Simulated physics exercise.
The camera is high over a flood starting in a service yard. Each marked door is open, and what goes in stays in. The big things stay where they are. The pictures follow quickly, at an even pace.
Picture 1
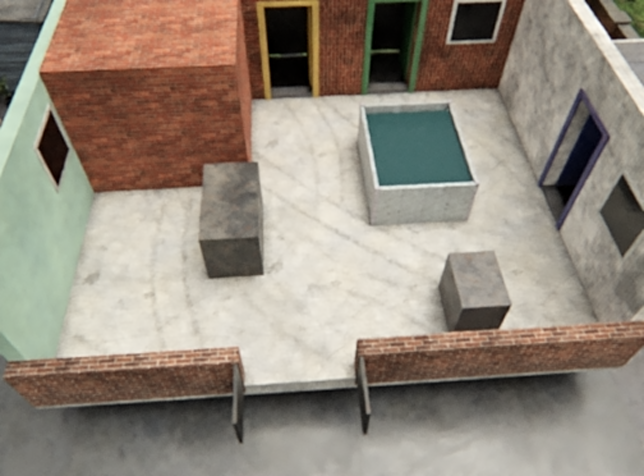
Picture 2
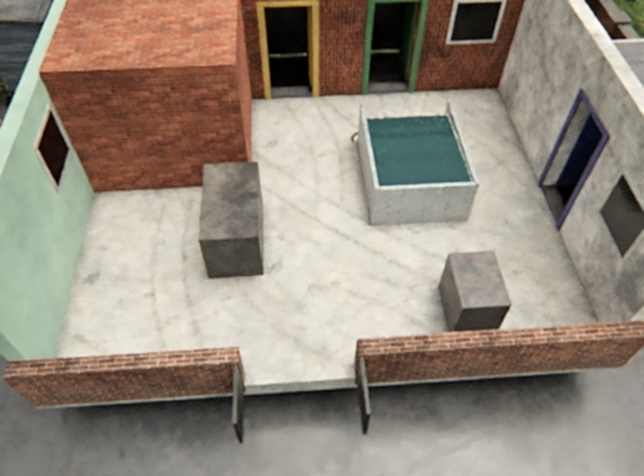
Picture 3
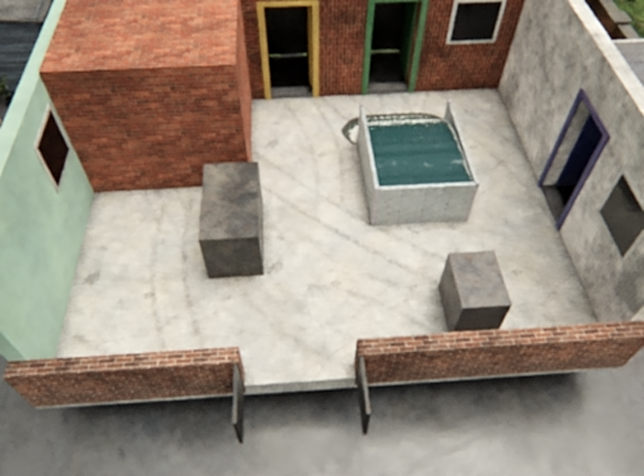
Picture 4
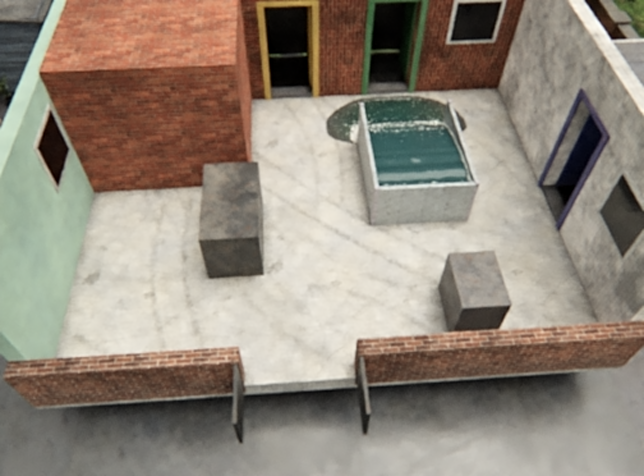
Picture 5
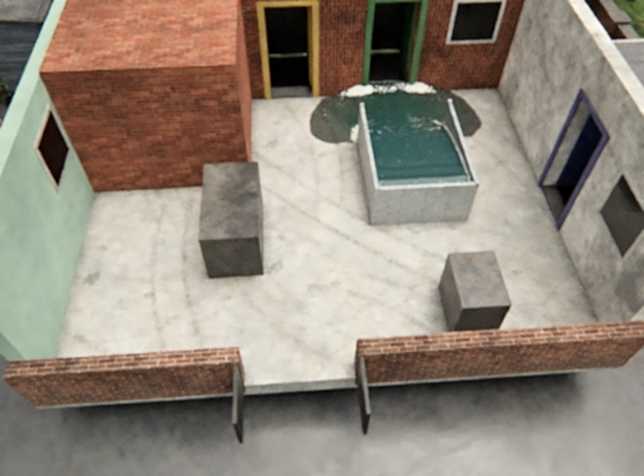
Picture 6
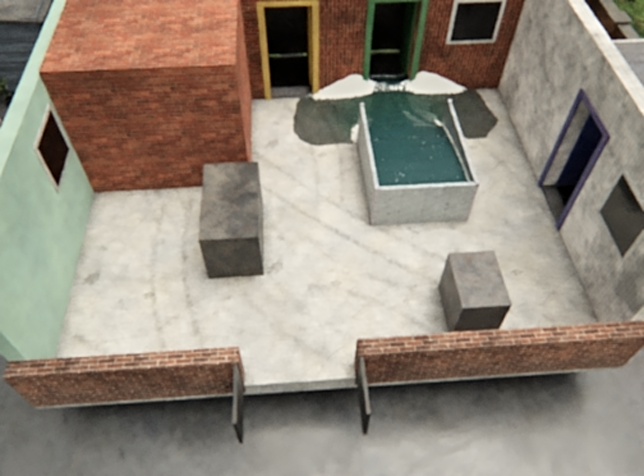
At first, a rectangular tank of still, dark green water stands in a walled yard near two grey blocks. Water then pours out on its far side, spreading over the pale floor in a widening dark patch, and white foam reaches the brick wall by the green-framed doorway.
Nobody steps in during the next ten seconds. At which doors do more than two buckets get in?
The blue door holds within the limit; the green door floods; the yellow door floods.
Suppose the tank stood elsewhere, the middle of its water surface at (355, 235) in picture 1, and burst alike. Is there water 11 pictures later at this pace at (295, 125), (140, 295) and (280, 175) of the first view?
As listed: Wet, dry, covered.
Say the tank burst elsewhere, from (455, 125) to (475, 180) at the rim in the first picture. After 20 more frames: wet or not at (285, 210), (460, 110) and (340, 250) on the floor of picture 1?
As listed: No water, awash, free of water.
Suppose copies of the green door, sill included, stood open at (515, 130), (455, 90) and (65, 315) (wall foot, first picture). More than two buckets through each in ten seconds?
As listed: Is under, passes that mark, lets less in.
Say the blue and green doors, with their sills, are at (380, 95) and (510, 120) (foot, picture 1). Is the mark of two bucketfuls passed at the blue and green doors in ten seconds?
In short: The blue door floods, the green door is over.
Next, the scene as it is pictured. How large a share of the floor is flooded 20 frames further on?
I make it 50 per cent.
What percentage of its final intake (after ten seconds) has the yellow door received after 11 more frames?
Close to 25 %.
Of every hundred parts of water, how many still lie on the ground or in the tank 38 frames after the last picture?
I make it 72 per cent.
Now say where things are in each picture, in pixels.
The water tank at (415, 145) is whole and still, in the first frame.
Water pours out on the water tank's far side and has run to (355, 141), in the second frame.
Water pours out on the water tank's far side and has run to (347, 129), in the third frame.
Water pours out on the water tank's far side and has run to (333, 118), in the fourth frame.
Water pours out on the water tank's far side and has run to (330, 96), in the fifth frame.
Water pours out on the water tank's far side and has run to (305, 98), in the sixth frame.
A moment on, water covers 15 % of the floor; the blue door not reached, the green door far over two buckets in, the yellow door under two buckets in.
Next, water covers 25 % of the floor; the blue door not reached, the green door far over two buckets in, the yellow door under two buckets in.
Then, water covers 50 % of the floor; the blue door wet at the sill, nothing in, the green door far over two buckets in, the yellow door over two buckets in.
Later, water covers 75 % of the floor; the blue door wet at the sill, nothing in, the green door far over two buckets in, the yellow door over two buckets in.
In the end, water covers 90 % of the floor; the blue door wet at the sill, nothing in, the green door far over two buckets in, the yellow door over two buckets in.
